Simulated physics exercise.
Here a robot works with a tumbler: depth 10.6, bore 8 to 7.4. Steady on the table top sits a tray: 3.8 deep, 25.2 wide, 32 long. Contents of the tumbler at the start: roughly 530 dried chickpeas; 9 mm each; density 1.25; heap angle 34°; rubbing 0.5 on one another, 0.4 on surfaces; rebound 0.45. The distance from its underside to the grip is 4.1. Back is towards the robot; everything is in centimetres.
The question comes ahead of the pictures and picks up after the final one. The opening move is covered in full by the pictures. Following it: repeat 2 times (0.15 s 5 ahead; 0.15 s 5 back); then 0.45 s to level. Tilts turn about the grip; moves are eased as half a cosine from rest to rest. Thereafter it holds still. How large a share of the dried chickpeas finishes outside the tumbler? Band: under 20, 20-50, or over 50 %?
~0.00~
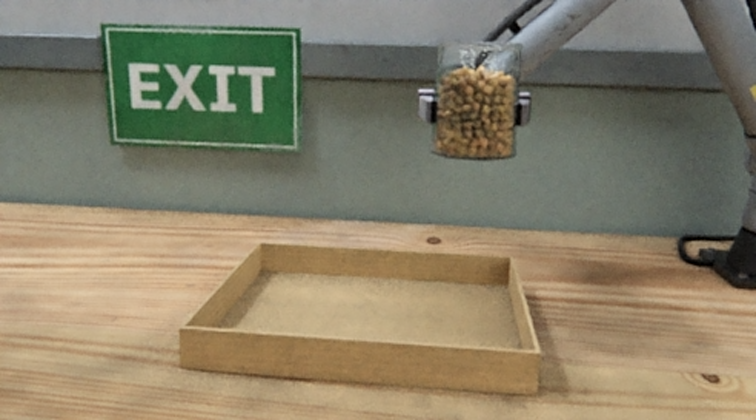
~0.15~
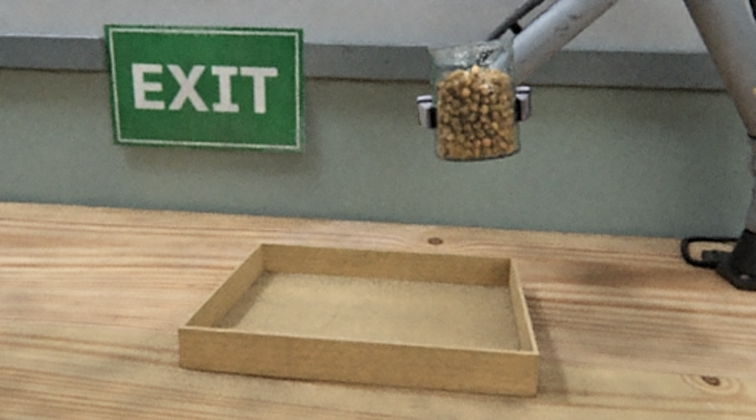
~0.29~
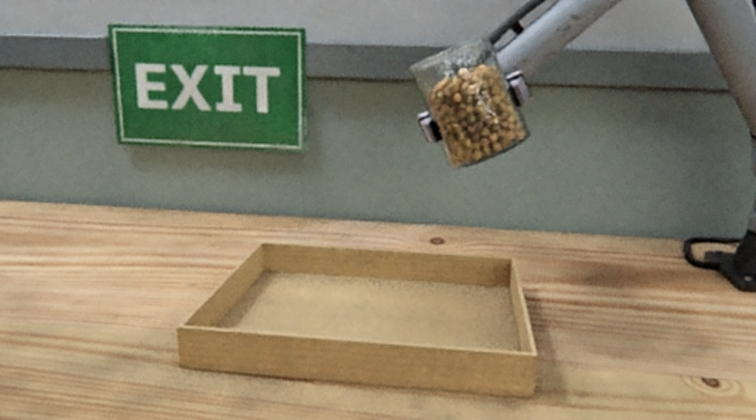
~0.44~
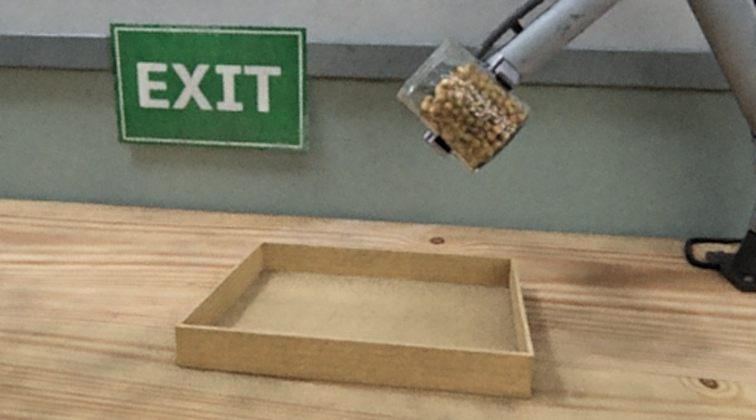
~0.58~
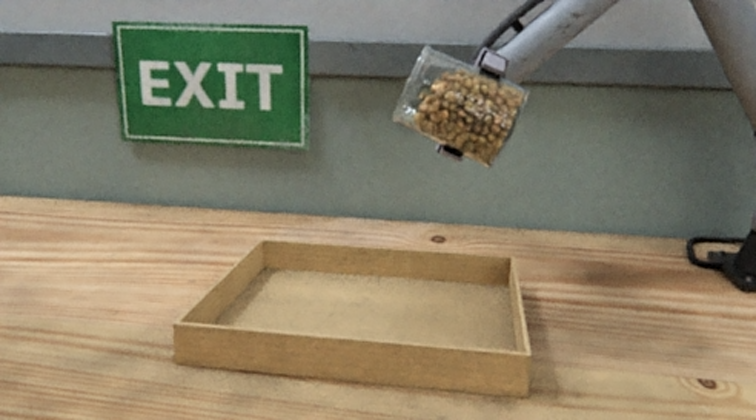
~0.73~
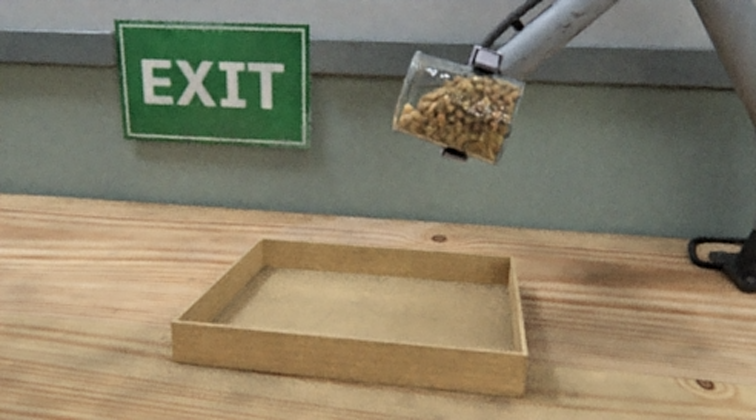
20-50 %.
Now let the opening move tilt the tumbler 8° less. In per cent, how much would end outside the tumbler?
It would be near 20 per cent.
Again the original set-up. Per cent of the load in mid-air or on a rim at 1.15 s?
Estimated fraction: Near 1 %.
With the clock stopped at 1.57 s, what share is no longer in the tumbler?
Some 35 per cent.
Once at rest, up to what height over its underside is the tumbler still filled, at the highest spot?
Height at rest: Approx. 6.5 cm.
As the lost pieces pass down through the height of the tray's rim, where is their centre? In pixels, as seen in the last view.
Roughly at (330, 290).
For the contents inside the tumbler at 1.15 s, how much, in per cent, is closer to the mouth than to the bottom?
Something like 35 percent sits in that half.
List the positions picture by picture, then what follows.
In the first frame, the tumbler middle at (476, 101), level; upper third of the load around (477, 87), from x 440 to 510, top at y 70; 528 in the tumbler.
In the second frame, the tumbler middle at (474, 101), tilted 7° forward; upper third of the load around (475, 88), from x 440 to 510, top at y 70.
In the third frame, the tumbler middle at (470, 102), tilted 26° forward; upper third of the load around (473, 91), from x 430 to 520, top at y 65.
In the fourth frame, the tumbler middle at (464, 105), tilted 49° forward; upper third of the load around (469, 93), from x 425 to 525, top at y 65.
In the fifth frame, the tumbler middle at (461, 107), tilted 68° forward; upper third of the load around (469, 94), from x 415 to 520, top at y 70.
In the sixth frame, the tumbler middle at (458, 108), tilted 75° forward; upper third of the load around (475, 96), from x 400 to 515, top at y 80; 528 in the tumbler.
After 1.15 s, tilted 75° forward, highest piece 25 above the table; 419 in the tumbler, 103 in the tray, 6 in flight or on a rim.
After 1.57 s, tilted 34° forward, highest piece 27 above the table; 335 in the tumbler, 190 in the tray, 2 on the table or floor, 1 in flight or on a rim.
After 1.98 s, level, highest piece 26 above the table; 334 in the tumbler, 191 in the tray, 3 on the table or floor.
After 3.03 s, level, highest piece 26 above the table; 334 in the tumbler, 191 in the tray, 3 on the table or floor.
In the end, 334 in the tumbler, 191 in the tray, 3 on the table or floor. That is 37 % outside the tumbler.
